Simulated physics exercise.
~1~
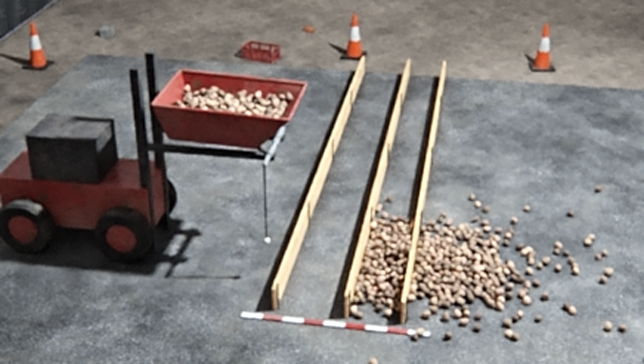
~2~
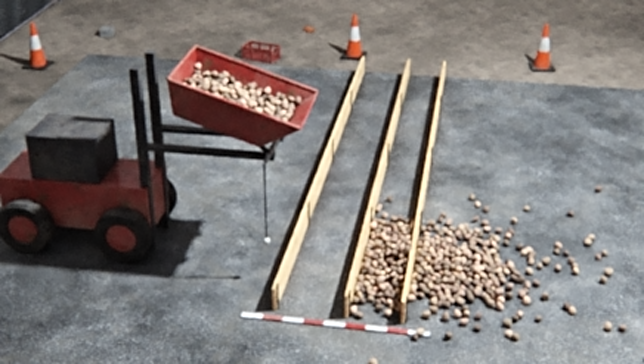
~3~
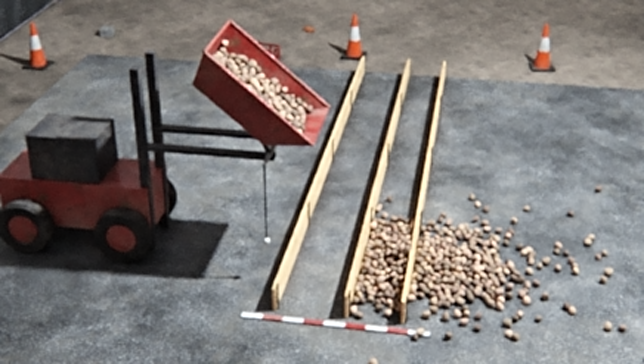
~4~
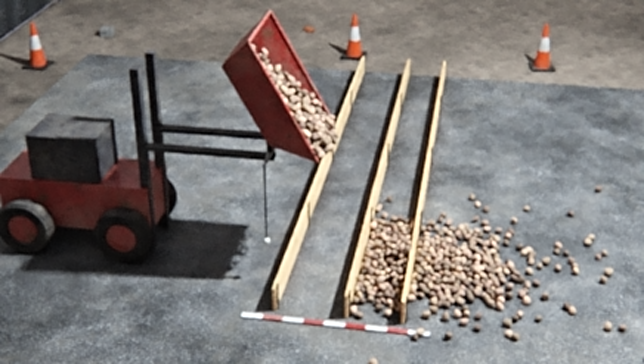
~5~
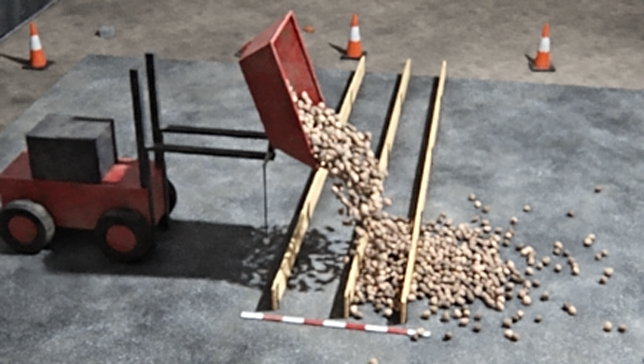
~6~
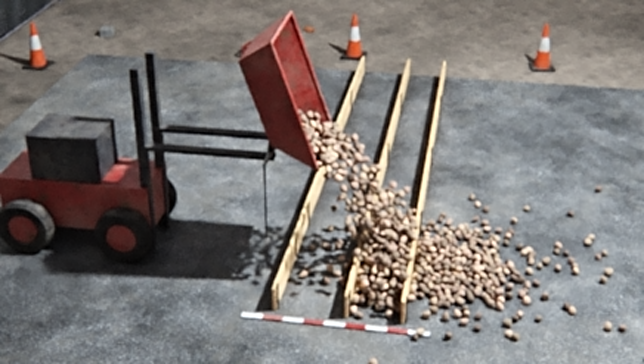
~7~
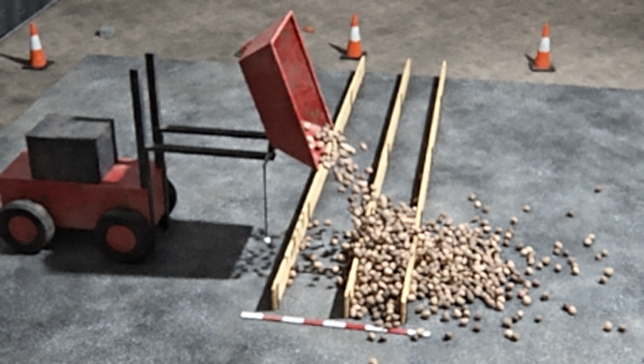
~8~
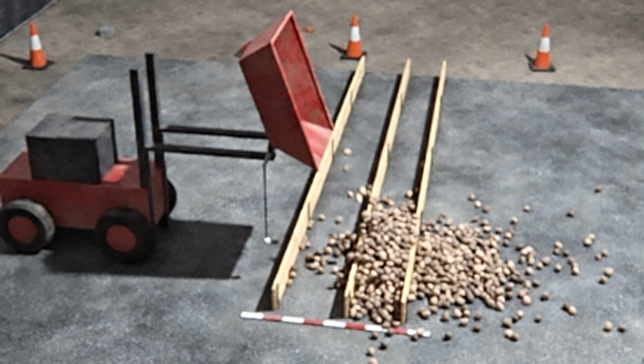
A red skip full of pale brown stones, held on the arms of a small red and black loader at the left, hangs over a grey floor seen from above at an angle. Three wooden planks run across the middle, with an earlier heap spilling rightward from them, a striped bar in front and three orange cones behind. The skip tips steadily to the right until it is steep, then holds still. Stones pour over the first plank, mostly landing between the second and third. The stream thins and stops, leaving the skip empty and the heap larger, with a few stones in the nearer bay.
